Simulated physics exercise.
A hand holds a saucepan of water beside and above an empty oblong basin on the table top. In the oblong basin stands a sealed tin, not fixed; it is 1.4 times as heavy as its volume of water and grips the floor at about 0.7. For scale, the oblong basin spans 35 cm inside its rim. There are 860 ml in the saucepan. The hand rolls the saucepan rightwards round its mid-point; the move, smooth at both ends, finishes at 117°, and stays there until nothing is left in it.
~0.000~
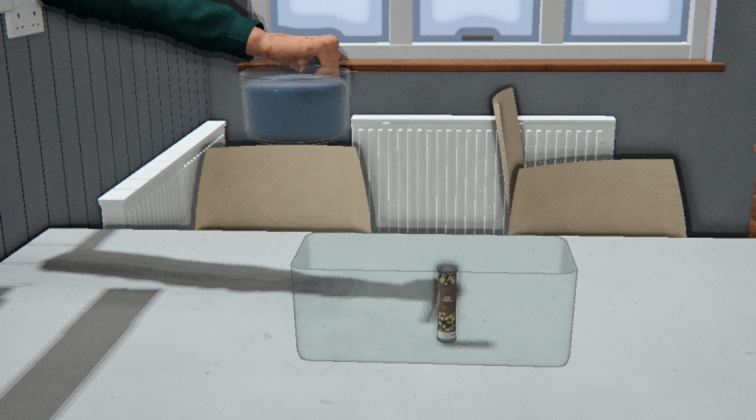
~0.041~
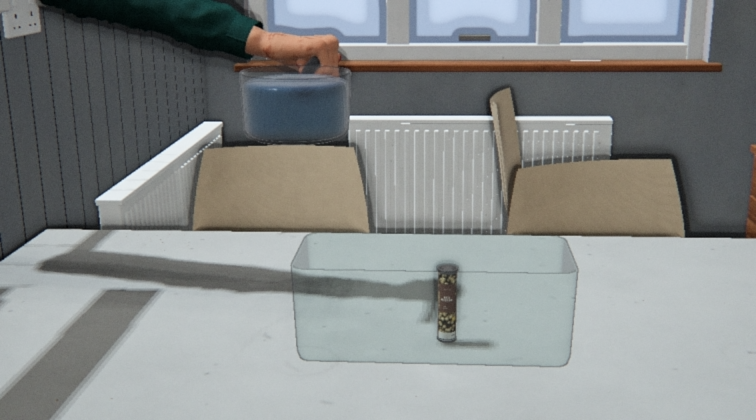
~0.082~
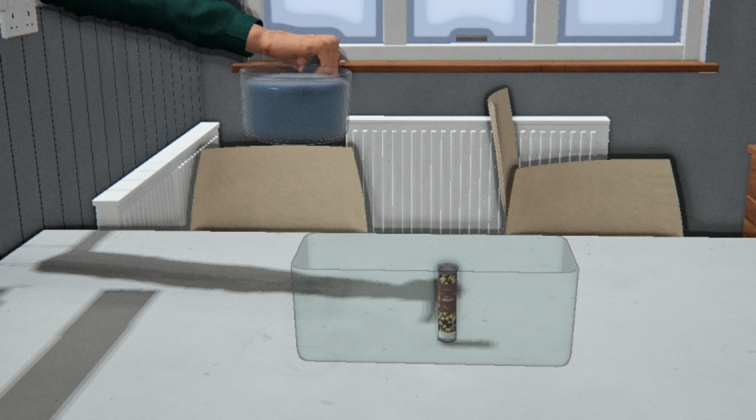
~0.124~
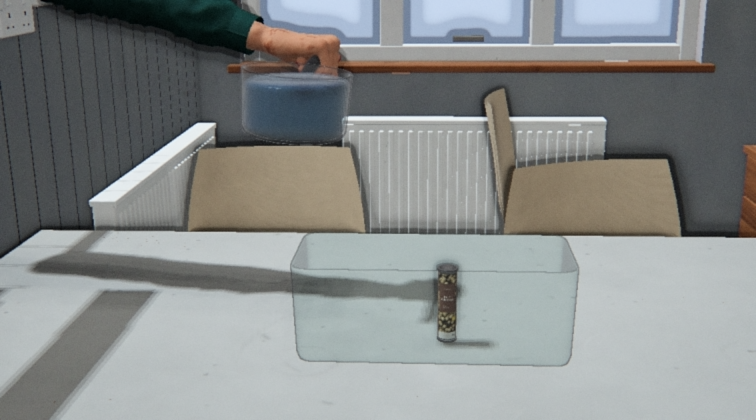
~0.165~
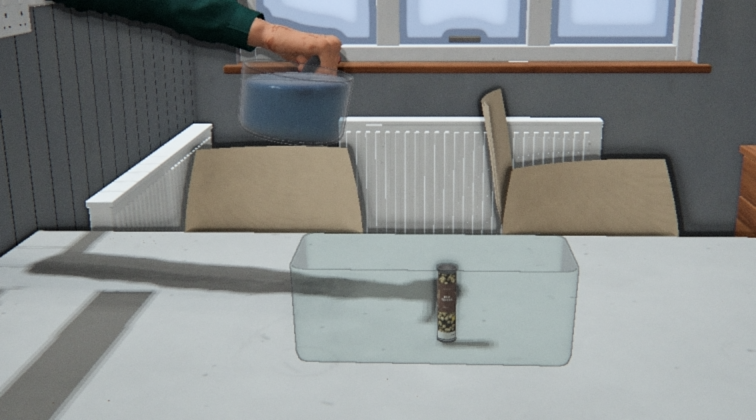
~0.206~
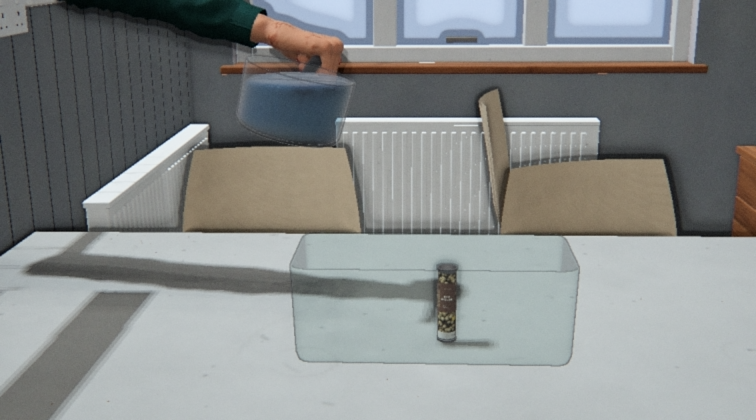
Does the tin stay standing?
It topples.
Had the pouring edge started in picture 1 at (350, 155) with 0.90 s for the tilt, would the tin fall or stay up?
Then it stays up.
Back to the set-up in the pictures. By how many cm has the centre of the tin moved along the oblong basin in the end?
About 7.5 cm.
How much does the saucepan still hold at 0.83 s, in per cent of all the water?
Some 5 per cent.
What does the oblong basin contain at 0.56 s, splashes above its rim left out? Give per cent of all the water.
Near 10 in a hundred.
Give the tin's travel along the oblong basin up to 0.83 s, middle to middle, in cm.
About 2 cm.
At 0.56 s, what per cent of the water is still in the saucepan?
Some 48 per cent.
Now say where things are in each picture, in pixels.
In the first frame, it leans 0°; its right rim is at (349, 74); the water meets the walls at (245, 82) and (348, 82); the oblong basin's rim runs from (299, 251) to (571, 256); the tin's top is at (447, 272).
In the second frame, it leans 1°; its right rim is at (349, 74); the water meets the walls at (245, 81) and (348, 82).
In the third frame, it leans 2°; its right rim is at (350, 75); the water meets the walls at (245, 80) and (349, 81).
In the fourth frame, it leans 5°; its right rim is at (351, 77); the water meets the walls at (246, 79) and (350, 81).
In the fifth frame, it leans 9°; its right rim is at (352, 81); the water meets the walls at (245, 80) and (351, 82).
In the sixth frame, it leans 14°; its right rim is at (354, 86); the water meets the walls at (247, 79) and (353, 82).
Then, 0.56 s in, the tilt is 81° and 47 per cent is still to pour; the tin stands where it began.
Then, 0.83 s in, the tilt is 115° and 5 per cent is still to pour; the tin leans 7°.
Then, 1.10 s in, the tilt is 117° and 0 per cent is still to pour; the tin lies on its side.
Then, 1.40 s in, the tilt is 117° and 0 per cent is still to pour; the tin lies on its side.
Finally, the tin lies on its side.
